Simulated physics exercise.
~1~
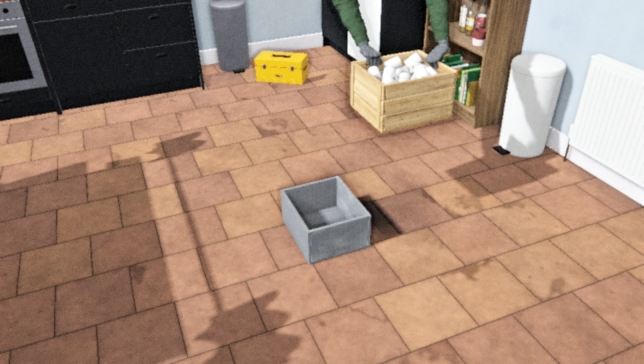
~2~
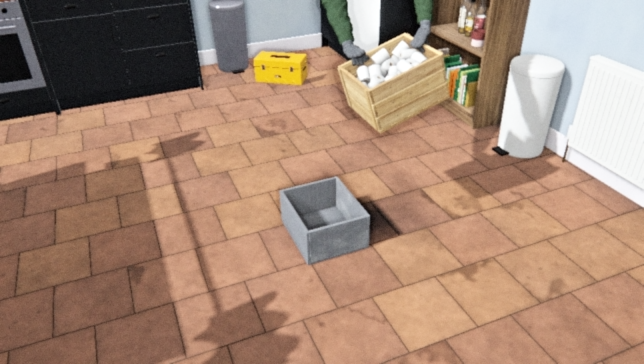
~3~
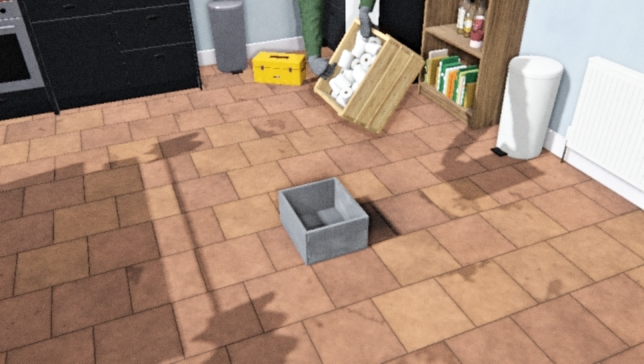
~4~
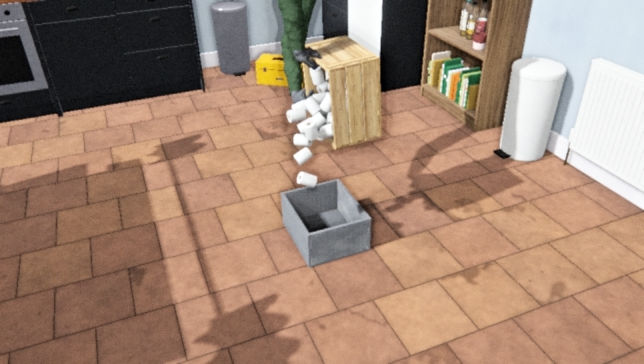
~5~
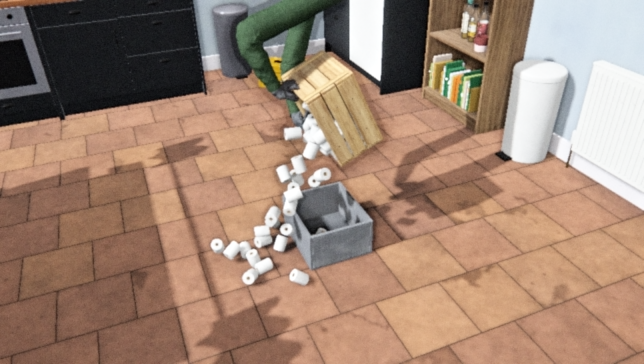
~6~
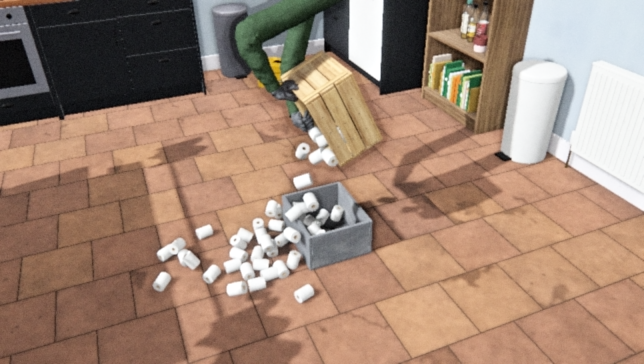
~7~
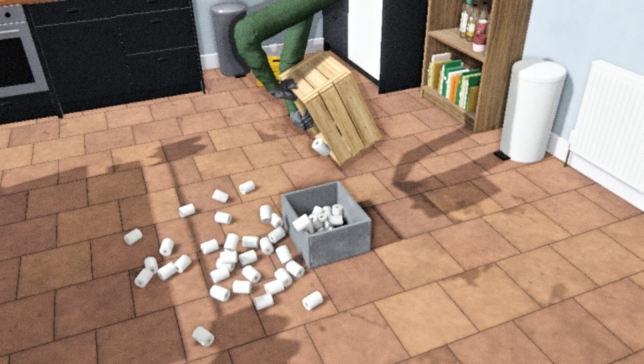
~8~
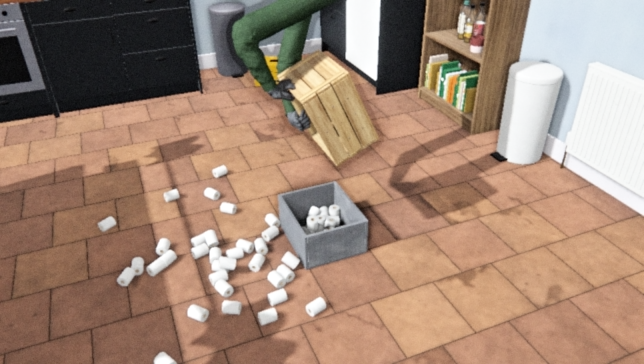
A wooden box full of loose white paper rolls is held by a green-sleeved, gloved person at the back of a kitchen, seen from above across terracotta tiles. An empty grey tub sits mid-floor, with a yellow toolbox and dark cupboards behind, and a bookshelf, white bin and radiator to the right. The hands swing the box leftward and tip it steadily past upright. Rolls pour from its mouth, some dropping into the tub, many hitting the tiles and rolling left and forward. Finally the box stays tilted, with some rolls in the tub and more scattered outside.
